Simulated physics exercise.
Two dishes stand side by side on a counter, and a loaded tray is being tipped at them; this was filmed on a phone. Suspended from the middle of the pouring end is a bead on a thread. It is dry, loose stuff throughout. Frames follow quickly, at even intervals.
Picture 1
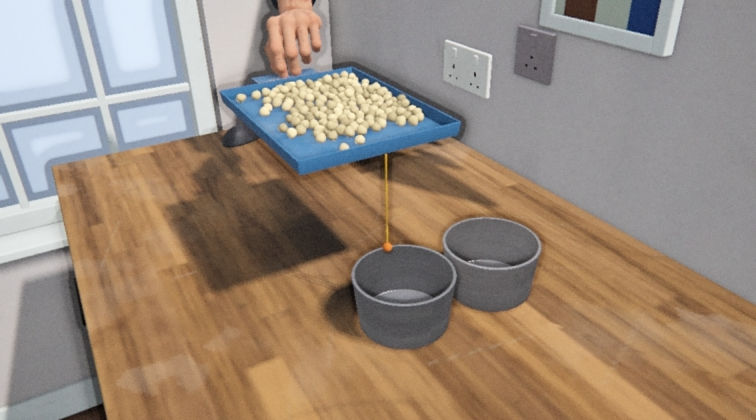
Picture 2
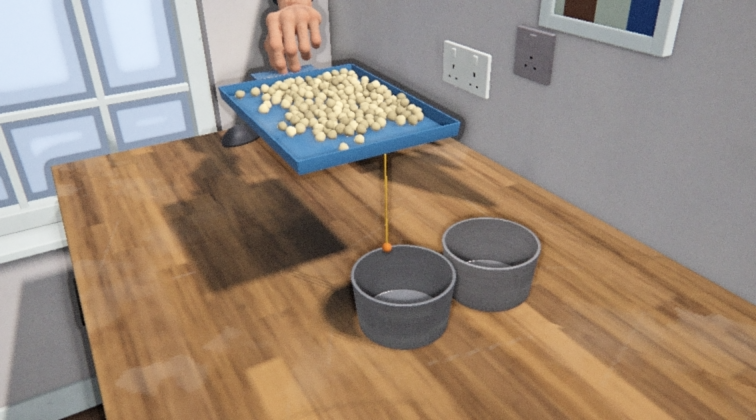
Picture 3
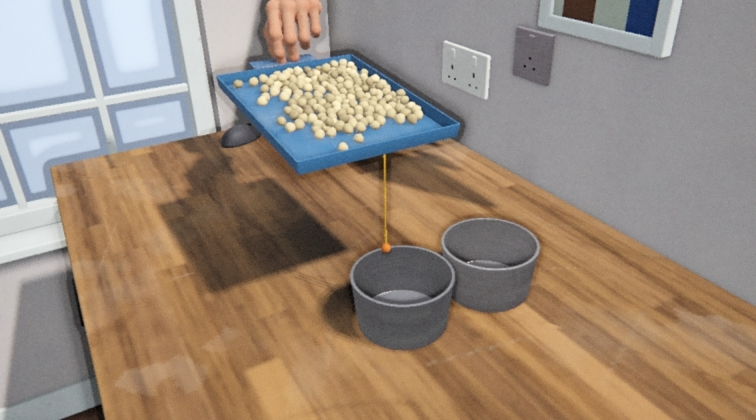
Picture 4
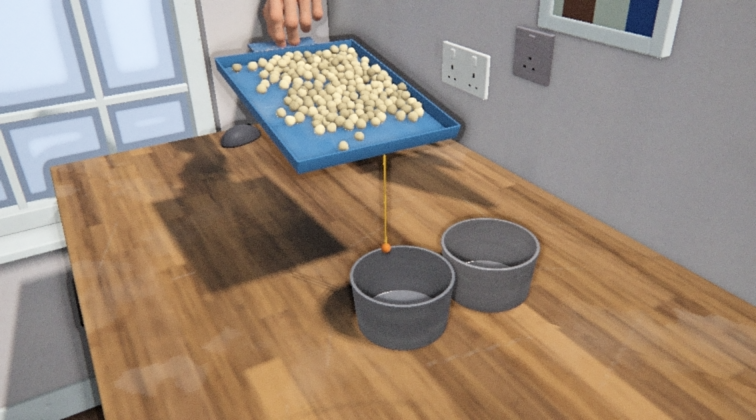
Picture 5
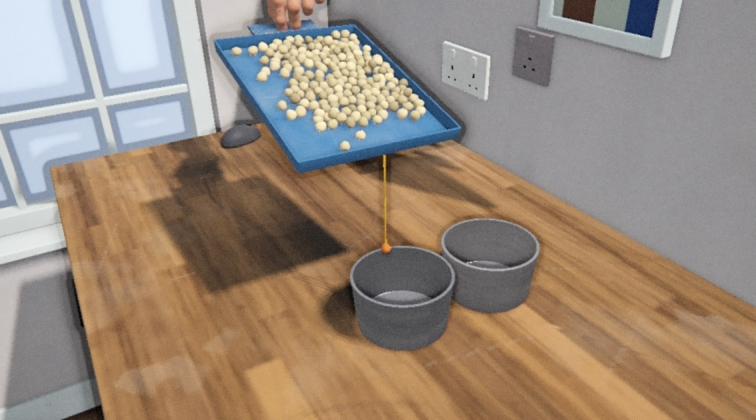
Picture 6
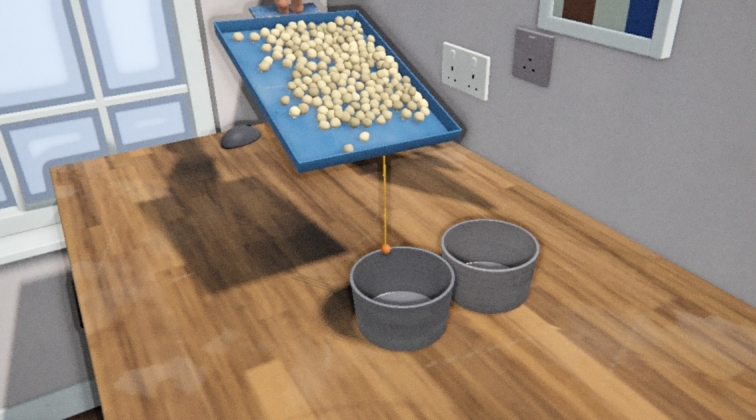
A blue tray loaded with round, pale nuts was tilted by a hand at its far end, slowly at first and then steeply, and some nuts began shifting above two gray dishes on a wooden counter.
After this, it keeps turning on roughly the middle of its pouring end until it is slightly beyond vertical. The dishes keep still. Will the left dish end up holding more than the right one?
Yes.
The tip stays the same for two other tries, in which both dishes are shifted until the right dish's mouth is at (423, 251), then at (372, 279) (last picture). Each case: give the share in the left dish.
Some 10 percent in the first case, 0 percent in the second.
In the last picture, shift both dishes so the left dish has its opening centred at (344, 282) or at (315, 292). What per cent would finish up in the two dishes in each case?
Roughly 40 per cent, then roughly 30 per cent.
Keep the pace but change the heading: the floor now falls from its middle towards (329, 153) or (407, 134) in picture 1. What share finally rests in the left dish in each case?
I'd say some 20 in a hundred at first, then 30 in a hundred.
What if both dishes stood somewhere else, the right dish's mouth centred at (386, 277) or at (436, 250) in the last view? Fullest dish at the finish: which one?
In the first try it's the right-side dish, and in the second it's the right-side dish.
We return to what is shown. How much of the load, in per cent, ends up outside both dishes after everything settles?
Near 40 %.
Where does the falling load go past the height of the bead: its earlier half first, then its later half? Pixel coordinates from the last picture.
The opening part goes through (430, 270); what follows goes through (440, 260).
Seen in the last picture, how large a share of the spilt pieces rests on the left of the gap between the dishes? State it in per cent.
I reckon around 50 per cent.
Shortly afterwards, tray tipped steeply; all but a few on the tray; only a few in the right dish; a little in the air.
Next, tray tipped right over; near half on the tray; a little in the left dish; only a few in the right dish; a little outside both; near a quarter in the air.
Some moments later, tray tipped past a quarter turn; near half in the left dish; near a quarter in the right dish; near a third outside both.
In the end, tray tipped past a quarter turn; near half in the left dish; near a quarter in the right dish; near a third outside both.
